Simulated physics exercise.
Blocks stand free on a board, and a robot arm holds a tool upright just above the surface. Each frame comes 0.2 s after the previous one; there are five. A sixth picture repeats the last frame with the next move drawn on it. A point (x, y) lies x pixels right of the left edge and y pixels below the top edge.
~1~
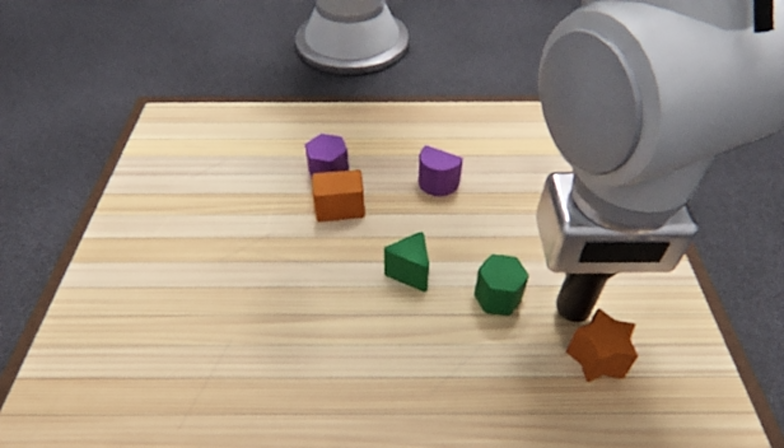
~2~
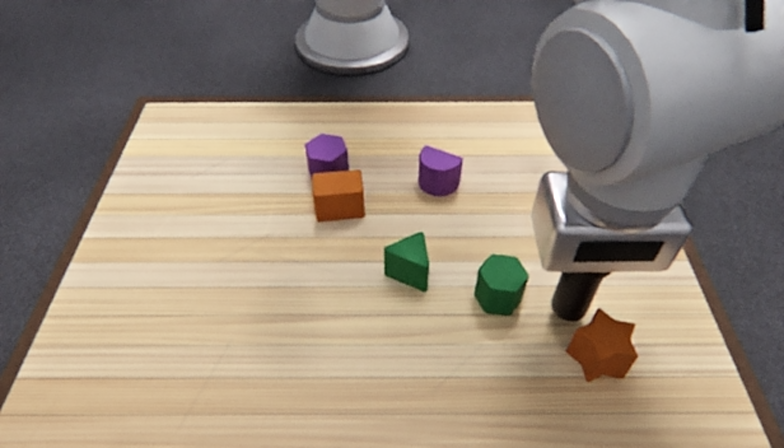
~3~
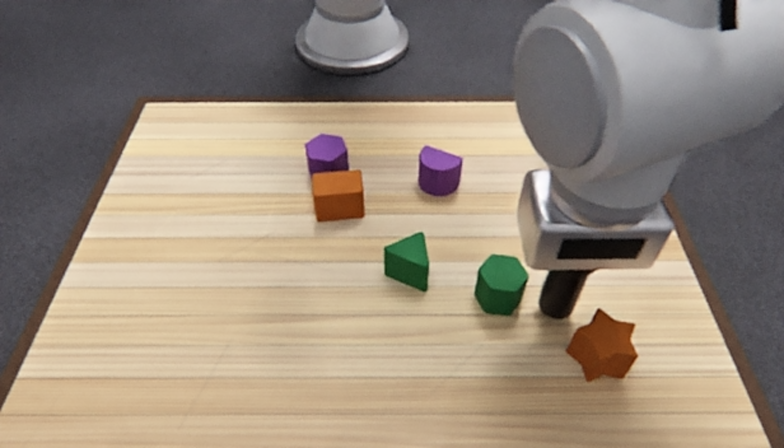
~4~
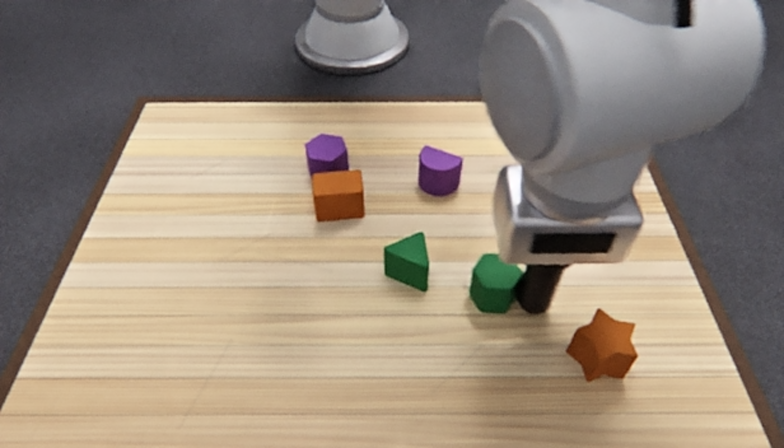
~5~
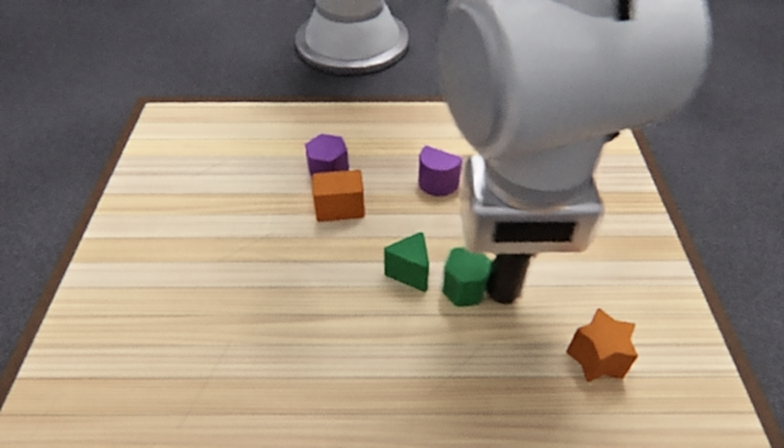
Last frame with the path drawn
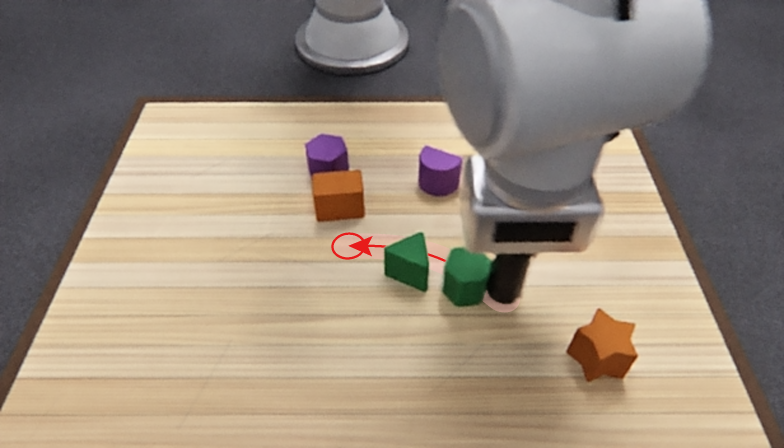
A robot arm moves left and pushes the green six-sided block toward the green triangular block.
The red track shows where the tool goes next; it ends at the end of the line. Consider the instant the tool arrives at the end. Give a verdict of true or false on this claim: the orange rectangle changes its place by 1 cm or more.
It is false.
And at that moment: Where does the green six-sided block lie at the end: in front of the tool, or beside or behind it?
Gone from the front.
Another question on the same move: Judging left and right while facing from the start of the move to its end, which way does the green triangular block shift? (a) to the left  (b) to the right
My answer is option a.
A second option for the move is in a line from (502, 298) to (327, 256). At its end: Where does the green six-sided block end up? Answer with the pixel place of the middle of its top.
The middle of its upper face should be somewhere near (287, 225).
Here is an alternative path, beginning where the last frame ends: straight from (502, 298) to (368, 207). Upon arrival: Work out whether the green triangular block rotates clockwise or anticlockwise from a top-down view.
From above, the green triangular block will be seen to turn clockwise.
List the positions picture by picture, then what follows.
Tip of the tool at (573, 307), middles of tops, orange rectangle at (337, 182), green triangular block at (411, 248), green six-sided block at (504, 272), in the first picture.
Tool at (569, 307), nothing pushed, in the second picture.
Tool at (556, 304), nothing pushed, in the third picture.
Tool at (534, 300), green six-sided block at (498, 270), in the fourth picture.
Tool at (504, 290), orange rectangle at (337, 182), green triangular block at (411, 248), green six-sided block at (468, 263), in the fifth picture.
The line goes from (502, 298) over (455, 266) and (403, 249) to (348, 246).
What follows on the original path. One third of the way, tool at (456, 258); green triangular block at (385, 249), turned 30° clockwise; green six-sided block at (425, 254), turned 55° anticlockwise.
Two thirds of the way, tool at (402, 241); green triangular block at (376, 250), turned 20° clockwise; green six-sided block at (413, 258), turned 75° anticlockwise.
At the end, tool at (348, 238); orange rectangle unmoved; green triangular block at (376, 250), turned 20° clockwise; green six-sided block at (413, 258), turned 75° anticlockwise.
